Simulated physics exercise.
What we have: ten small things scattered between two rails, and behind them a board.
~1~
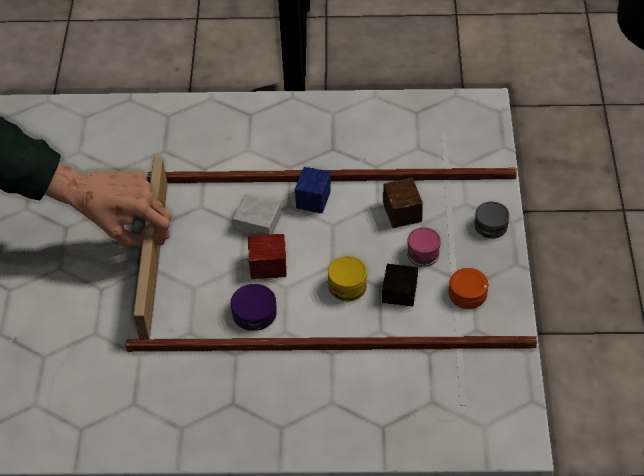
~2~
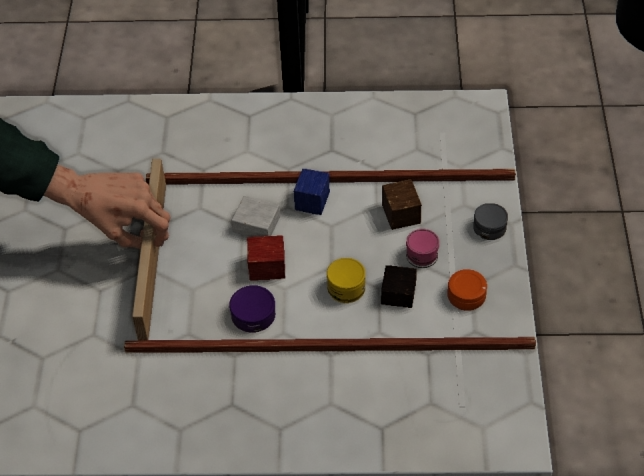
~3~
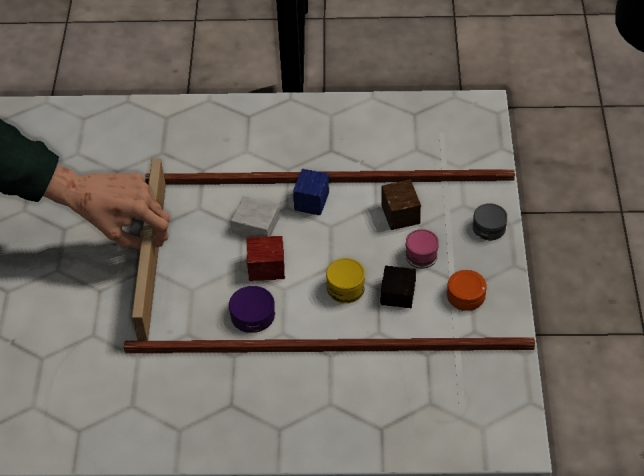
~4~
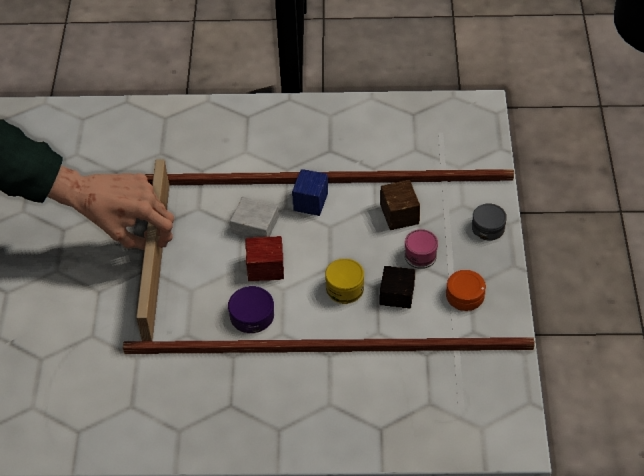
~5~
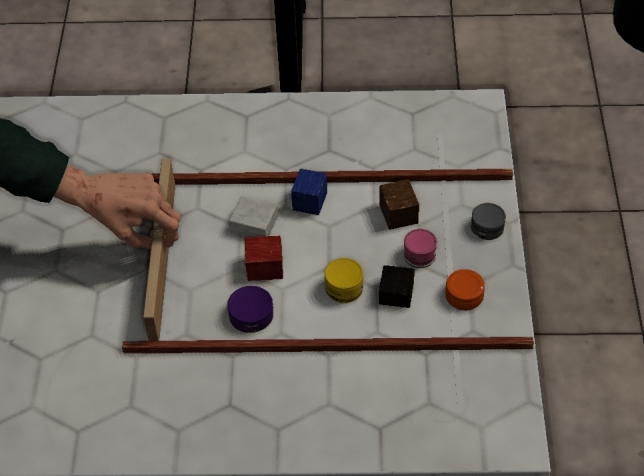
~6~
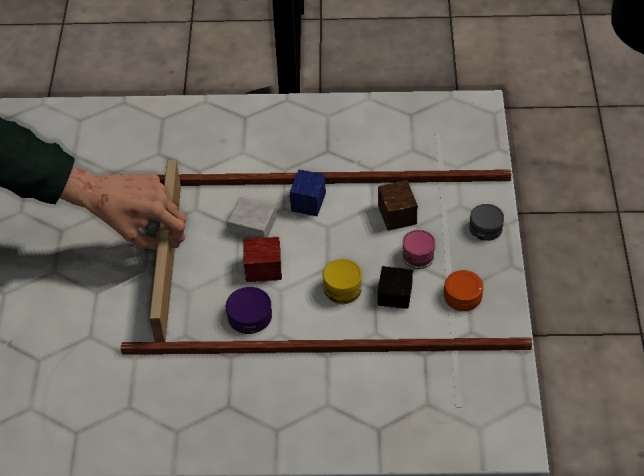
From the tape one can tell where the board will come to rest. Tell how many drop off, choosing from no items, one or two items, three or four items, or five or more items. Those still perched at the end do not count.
The push will send just one or two off the table.
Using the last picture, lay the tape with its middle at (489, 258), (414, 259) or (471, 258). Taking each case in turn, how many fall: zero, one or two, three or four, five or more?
Lab note - count per position: Five or more; none; three or four.
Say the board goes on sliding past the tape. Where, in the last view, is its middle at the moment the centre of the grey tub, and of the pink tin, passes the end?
Approx. (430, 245) for the first, approx. (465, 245) for the second.
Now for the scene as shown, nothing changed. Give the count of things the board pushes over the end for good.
All told, 2.
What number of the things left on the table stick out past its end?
0, I think.
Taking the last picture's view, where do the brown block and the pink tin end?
Brown block at (499, 203), pink tin at (500, 248).
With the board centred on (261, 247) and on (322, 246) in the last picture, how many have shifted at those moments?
First 4, after that 6.
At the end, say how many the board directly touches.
The number is 5.
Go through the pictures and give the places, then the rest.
The first frame shows grey tub (492, 220); orange lid (468, 288); pink tin (424, 247); board (152, 246); tape (453, 257).
The second frame shows orange lid (467, 290); black block (399, 286).
The third frame shows pink tin (422, 249); blue block (311, 192).
The fourth frame shows grey tub (489, 222); brown block (400, 205).
The fifth frame shows orange lid (465, 290); purple tub (251, 309).
The sixth frame shows grey tub (487, 222); orange lid (463, 291); pink tin (419, 250); board (166, 249); tape (448, 259).
A little later, none off yet; grey tub at rest near (487, 222); orange lid at rest near (463, 291); pink tin at rest near (419, 250).
Next, none off yet; grey tub at rest near (487, 222); orange lid shifted about its own width near (493, 294); pink tin shifted about its own width near (454, 249).
When it is over, the number that fall off is one or two; down, orange lid and grey tub.
